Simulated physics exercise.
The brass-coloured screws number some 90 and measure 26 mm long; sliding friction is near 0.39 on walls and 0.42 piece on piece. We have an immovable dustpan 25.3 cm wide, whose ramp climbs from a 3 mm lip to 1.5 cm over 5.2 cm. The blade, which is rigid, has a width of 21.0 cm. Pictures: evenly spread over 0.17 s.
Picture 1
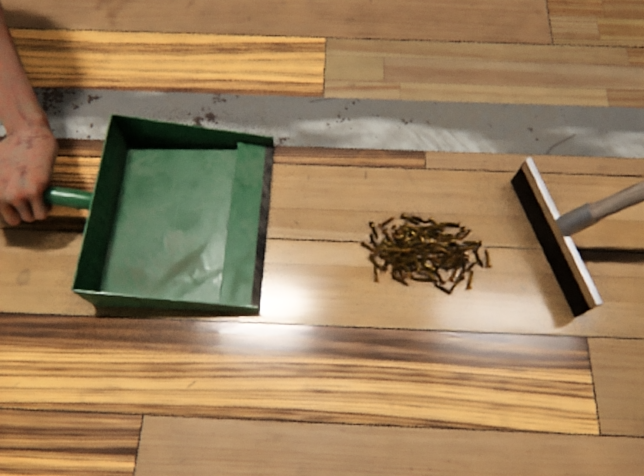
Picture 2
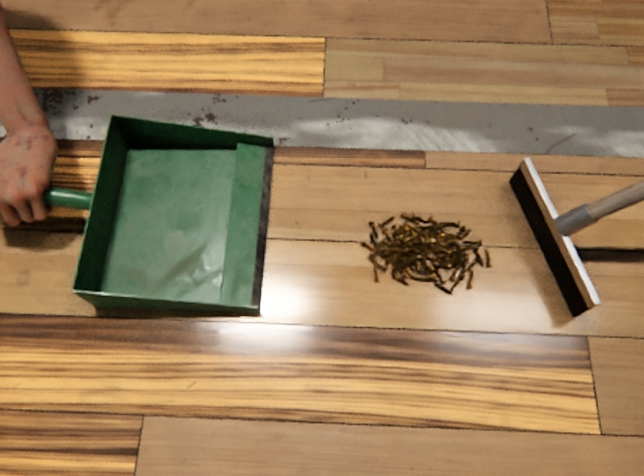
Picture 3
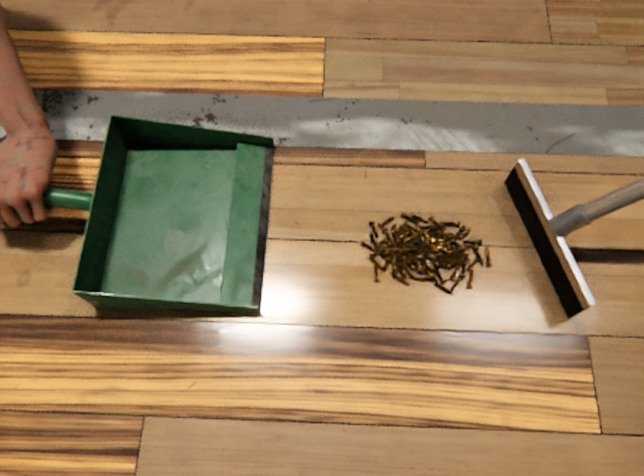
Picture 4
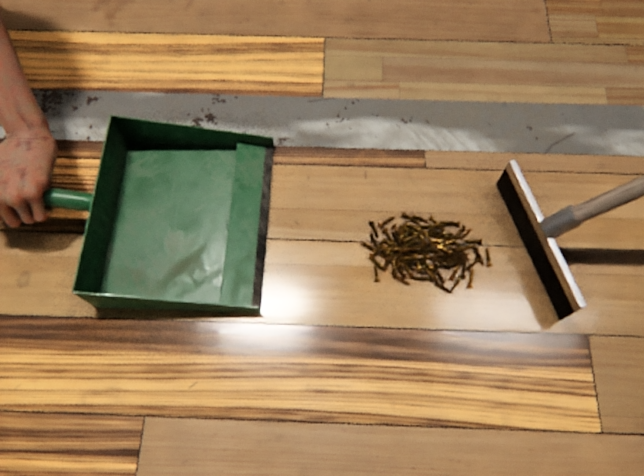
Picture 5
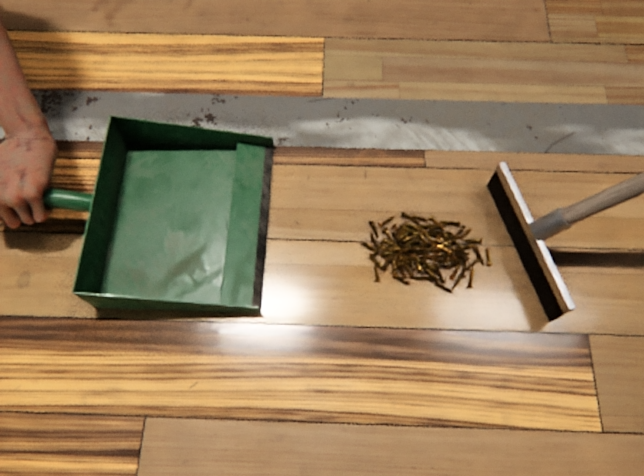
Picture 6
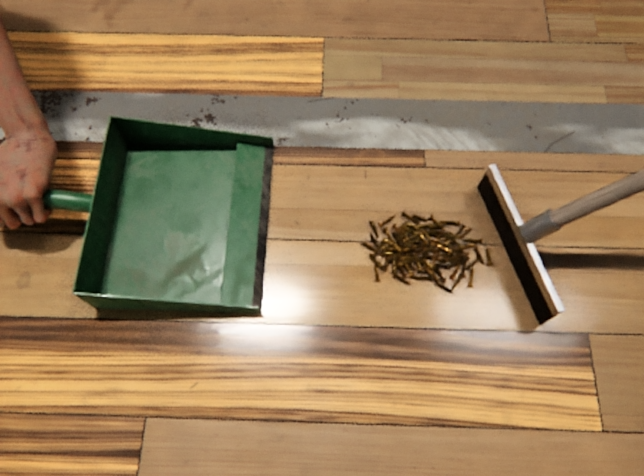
The video shows a hand holding a green dustpan still on a wooden floor beside a small pile of brass-coloured screws, while a long-handled blade slides slowly left toward the pile, which stays essentially in place.
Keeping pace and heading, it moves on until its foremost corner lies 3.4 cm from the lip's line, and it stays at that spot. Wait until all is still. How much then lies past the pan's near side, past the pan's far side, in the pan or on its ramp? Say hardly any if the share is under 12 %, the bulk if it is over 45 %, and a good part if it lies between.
One by one: Near side: A medium share; far side: A low share; pan: A low share.
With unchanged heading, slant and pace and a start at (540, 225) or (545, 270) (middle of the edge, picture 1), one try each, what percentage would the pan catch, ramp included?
First try about 0 per cent, second about 5 per cent.
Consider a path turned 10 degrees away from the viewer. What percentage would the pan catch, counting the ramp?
Roughly 0 per cent would finish in the pan or on its ramp.
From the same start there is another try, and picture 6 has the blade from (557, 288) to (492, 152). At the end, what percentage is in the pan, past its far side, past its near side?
Pan: 0, far side: 0, near side: 0.
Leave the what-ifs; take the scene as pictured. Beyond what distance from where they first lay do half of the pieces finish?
Roughly 20 centimetres.
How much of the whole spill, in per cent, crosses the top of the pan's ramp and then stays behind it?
Near 0 per cent, I'd say.
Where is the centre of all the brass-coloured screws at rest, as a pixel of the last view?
(283, 288) or so.
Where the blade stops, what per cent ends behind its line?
0 %.
Then, 0.32 s after the last picture, middle of the blade 21 cm from the lip; 0 % over the lip, far side 0 %, near side 0 %.
Then, 0.53 s after the last picture, middle of the blade 12 cm from the lip; 0 % over the lip, far side 0 %, near side 10 %.
Then, 0.86 s after the last picture, middle of the blade 7 cm from the lip; 10 % over the lip, far side 0 %, near side 20 %.
In the end, near side 20 %, far side 0 %, pan 10 %, in front of the lip or behind the blade 70 %.
